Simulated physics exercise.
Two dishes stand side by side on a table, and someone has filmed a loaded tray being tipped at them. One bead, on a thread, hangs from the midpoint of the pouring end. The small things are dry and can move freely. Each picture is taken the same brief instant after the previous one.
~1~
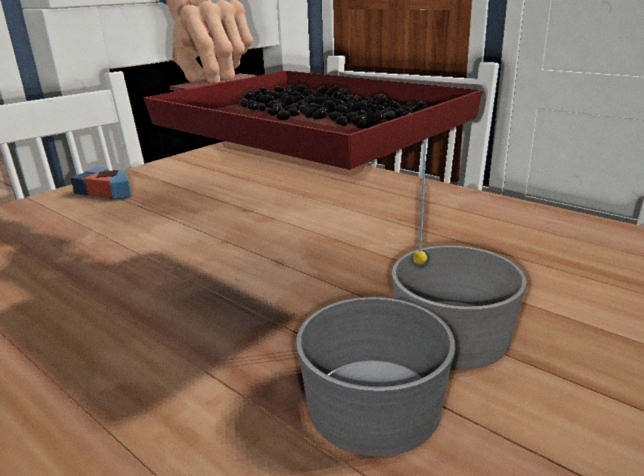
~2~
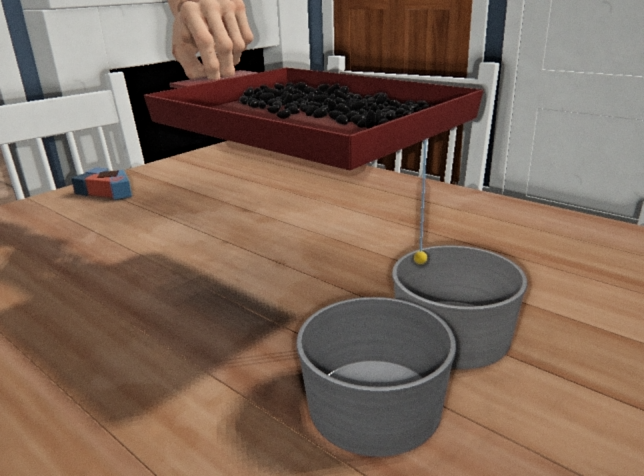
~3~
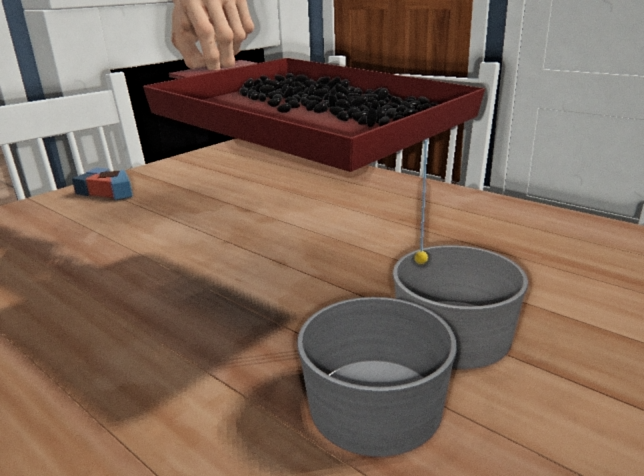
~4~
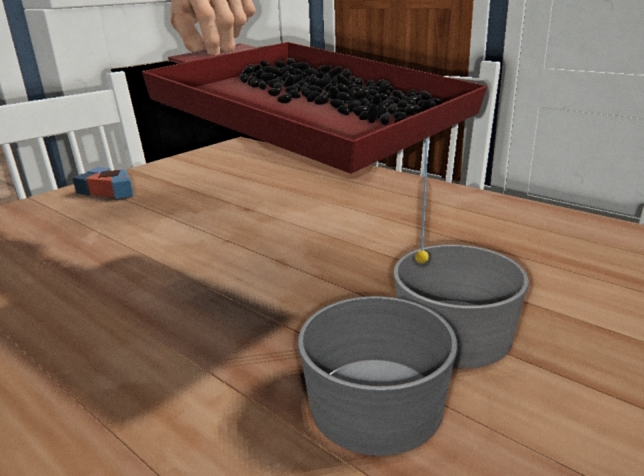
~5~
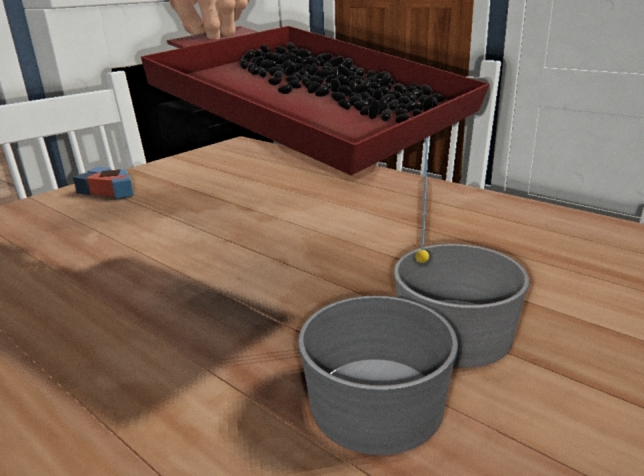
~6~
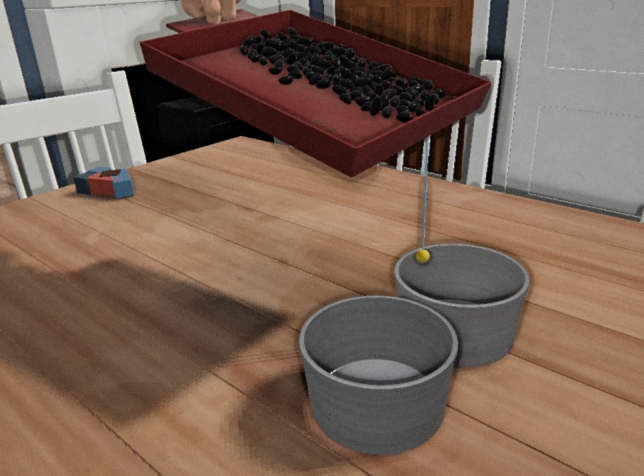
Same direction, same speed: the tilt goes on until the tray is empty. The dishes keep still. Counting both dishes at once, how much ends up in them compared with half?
Looks like the dishes end up with the bulk of it in the end.
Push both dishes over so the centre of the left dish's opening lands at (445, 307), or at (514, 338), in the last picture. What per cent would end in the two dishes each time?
First placement: Some 70 %; second placement: Some 30 %.
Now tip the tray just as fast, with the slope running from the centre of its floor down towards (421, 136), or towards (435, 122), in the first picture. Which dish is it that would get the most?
The first try goes to the one on the right and the second to the one on the right.
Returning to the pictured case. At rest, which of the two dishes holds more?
The one to the left.
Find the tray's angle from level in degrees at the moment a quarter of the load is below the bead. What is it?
Somewhere around 110 degrees.
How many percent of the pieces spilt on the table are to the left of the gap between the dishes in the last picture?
Left share: Close to 0 %.
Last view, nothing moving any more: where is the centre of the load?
Somewhere close to (420, 388) in the last picture.
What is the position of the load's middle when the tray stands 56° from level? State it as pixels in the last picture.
In the last view the centre sits at roughly (388, 88).
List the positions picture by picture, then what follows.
In the first picture, corners of the pouring end (349, 133) and (478, 90), level; middle of the load (327, 106), black beans; left dish (439, 398); right dish (515, 320); bead on its thread (420, 258).
In the second picture, corners of the pouring end (350, 134) and (478, 90), level; middle of the load (327, 104).
In the third picture, corners of the pouring end (351, 136) and (480, 88), tipped barely, lowest at the left corner; middle of the load (328, 98).
In the fourth picture, corners of the pouring end (353, 139) and (482, 86), tipped a little, lowest at the left corner; middle of the load (329, 89).
In the fifth picture, corners of the pouring end (354, 142) and (484, 84), tipped a little, lowest at the left corner; middle of the load (330, 79).
In the sixth picture, corners of the pouring end (356, 145) and (486, 82), tipped a little, lowest at the left corner; middle of the load (331, 69); left dish (442, 396); right dish (518, 318).
Just after the last frame, tray tipped steeply; every one on the tray.
A moment on, tray tipped right over; almost all on the tray; just a few in the left dish.
Further on, tray tipped past a quarter turn; roughly half in the left dish; roughly a quarter in the right dish; roughly a third outside both.
When it is over, tray tipped past a quarter turn; roughly half in the left dish; roughly a quarter in the right dish; roughly a third outside both.
